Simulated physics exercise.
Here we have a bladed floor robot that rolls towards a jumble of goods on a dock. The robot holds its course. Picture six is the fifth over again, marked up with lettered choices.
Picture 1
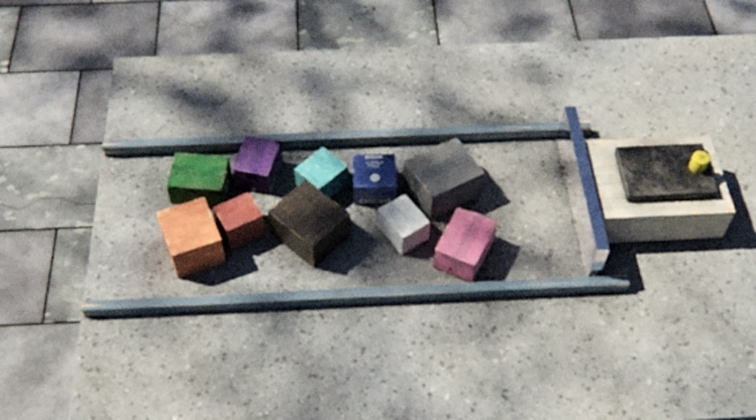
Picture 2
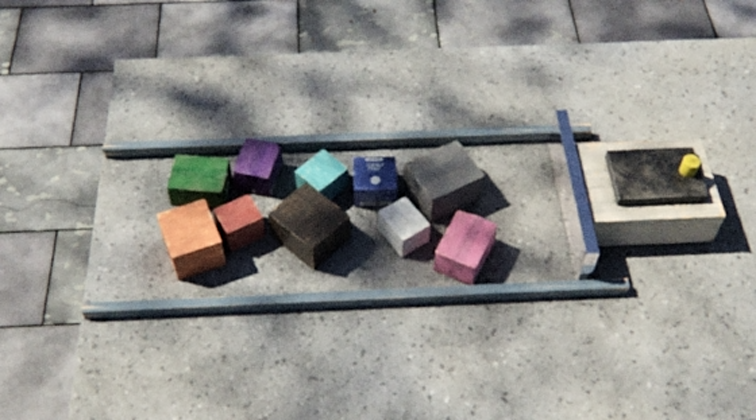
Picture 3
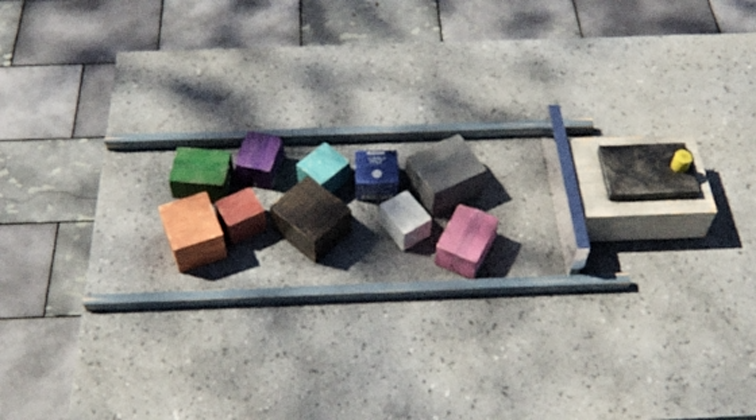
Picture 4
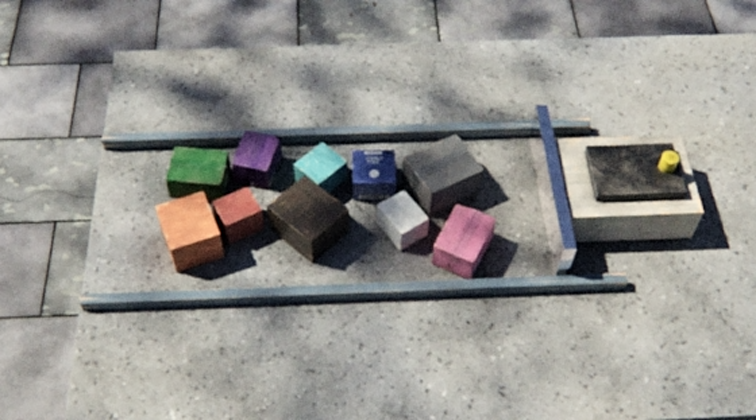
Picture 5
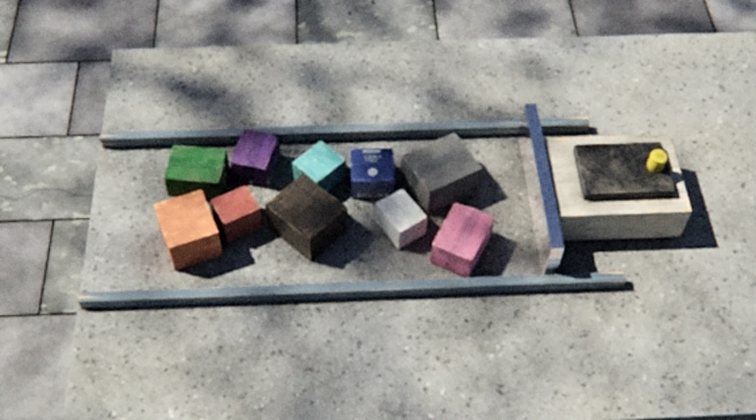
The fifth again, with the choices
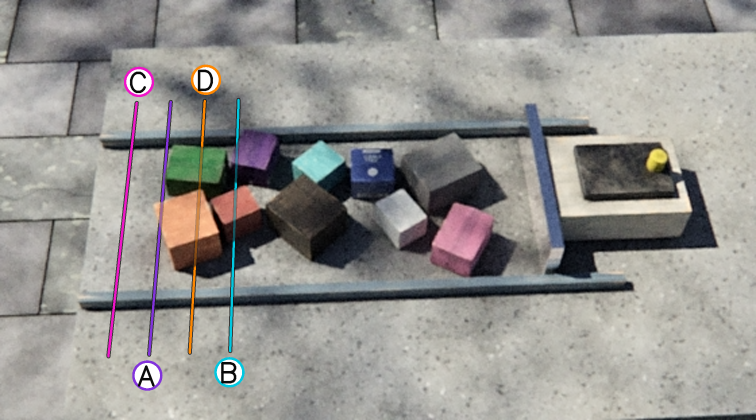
A bladed robot rolls slowly left between two rails towards a jumble of coloured boxes.
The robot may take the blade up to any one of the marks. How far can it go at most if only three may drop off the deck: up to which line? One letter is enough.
At B, and not beyond.
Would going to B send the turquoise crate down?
No.
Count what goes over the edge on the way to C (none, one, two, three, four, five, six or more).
Six or more.
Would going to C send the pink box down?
No.
On the marked copy, A at (161, 217); B at (235, 214); C at (124, 218); D at (198, 216).
Taking B. A third of the way, robot (506, 173); pink box (407, 243); turquoise crate (296, 171).
Two thirds of the way, robot (397, 177); green box (109, 179); purple box (158, 157).
When it is over, robot (311, 180); purple box over the edge; green box over the edge; two fallen.
As for the rest, A drops six; C drops seven; D drops four.
